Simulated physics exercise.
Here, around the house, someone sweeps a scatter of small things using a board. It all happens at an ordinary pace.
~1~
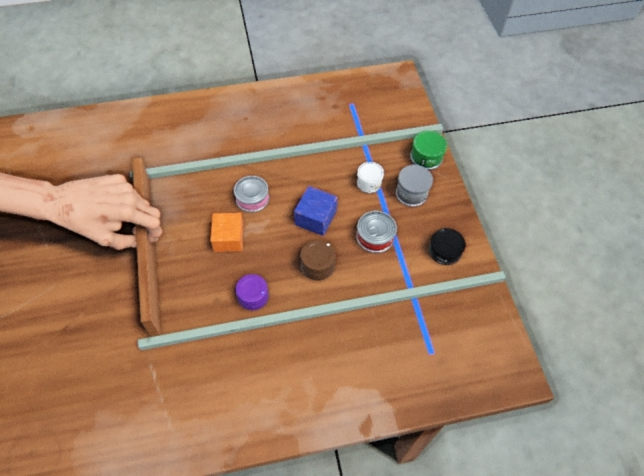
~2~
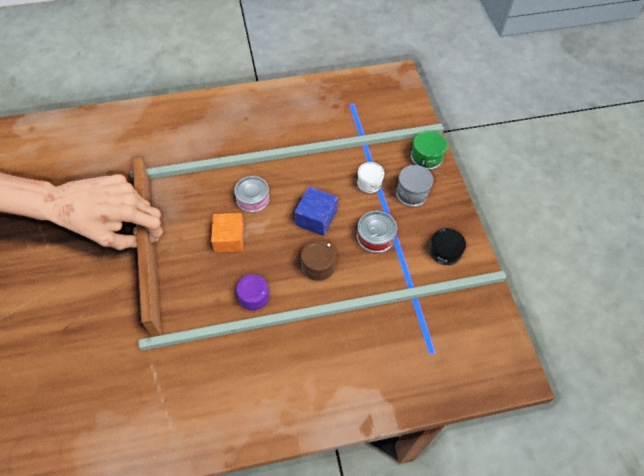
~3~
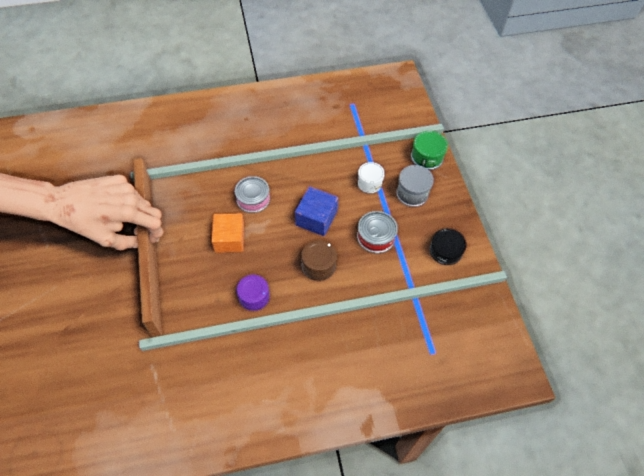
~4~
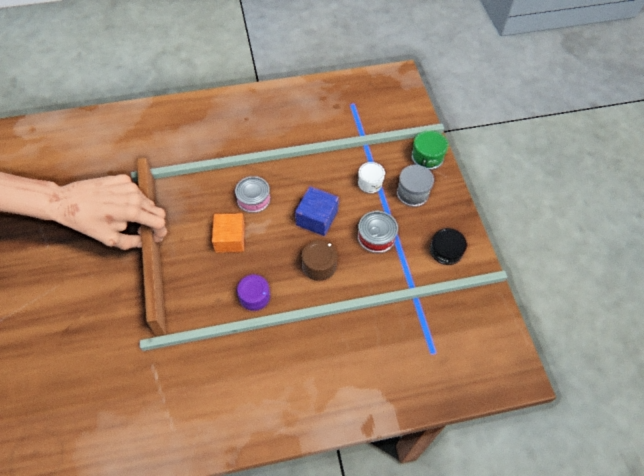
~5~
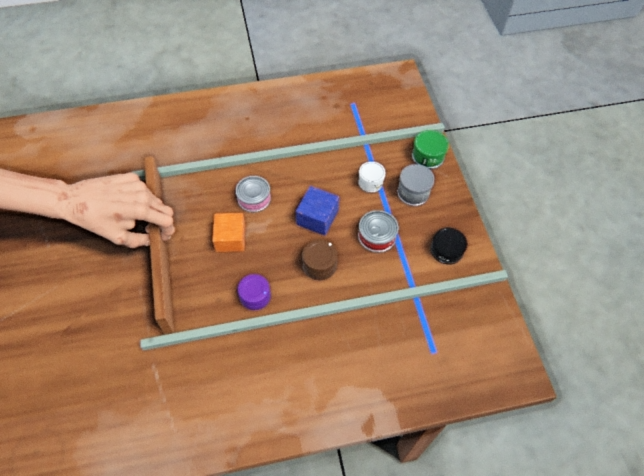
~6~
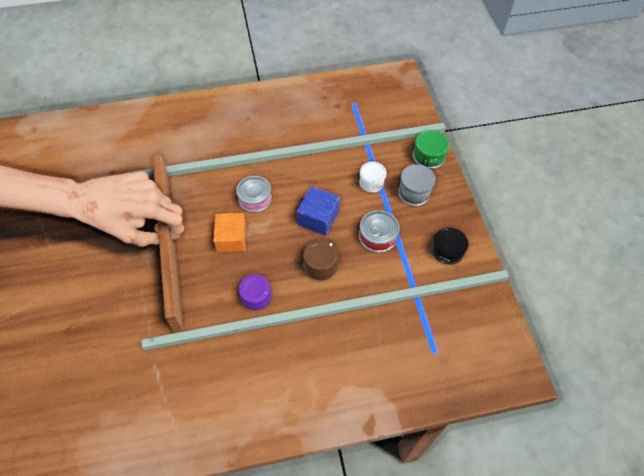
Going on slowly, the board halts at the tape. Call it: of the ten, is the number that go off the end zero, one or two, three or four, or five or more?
Zero go off.
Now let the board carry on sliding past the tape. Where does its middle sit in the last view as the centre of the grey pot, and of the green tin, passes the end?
Middle approx. at (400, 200), then approx. at (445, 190).
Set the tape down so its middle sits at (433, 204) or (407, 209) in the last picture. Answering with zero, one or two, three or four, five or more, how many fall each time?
Either one or two, then just one or two.
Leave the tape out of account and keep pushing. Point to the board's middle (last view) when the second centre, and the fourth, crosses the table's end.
Near (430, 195) first, near (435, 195) second.
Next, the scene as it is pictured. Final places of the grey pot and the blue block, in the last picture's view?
The first one ends at (457, 179), the second at (427, 188).
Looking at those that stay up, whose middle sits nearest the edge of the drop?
That would be the grey pot, which ends nearest.
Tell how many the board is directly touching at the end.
At rest, 4 are in contact.
Soon after, none off yet; green tin at rest near (431, 150); black tub at rest near (450, 246); grey pot at rest near (416, 186).
Then, none off yet; green tin at rest near (431, 150); black tub at rest near (450, 246); grey pot moving near (420, 185).
At rest, the number that fall off is zero.
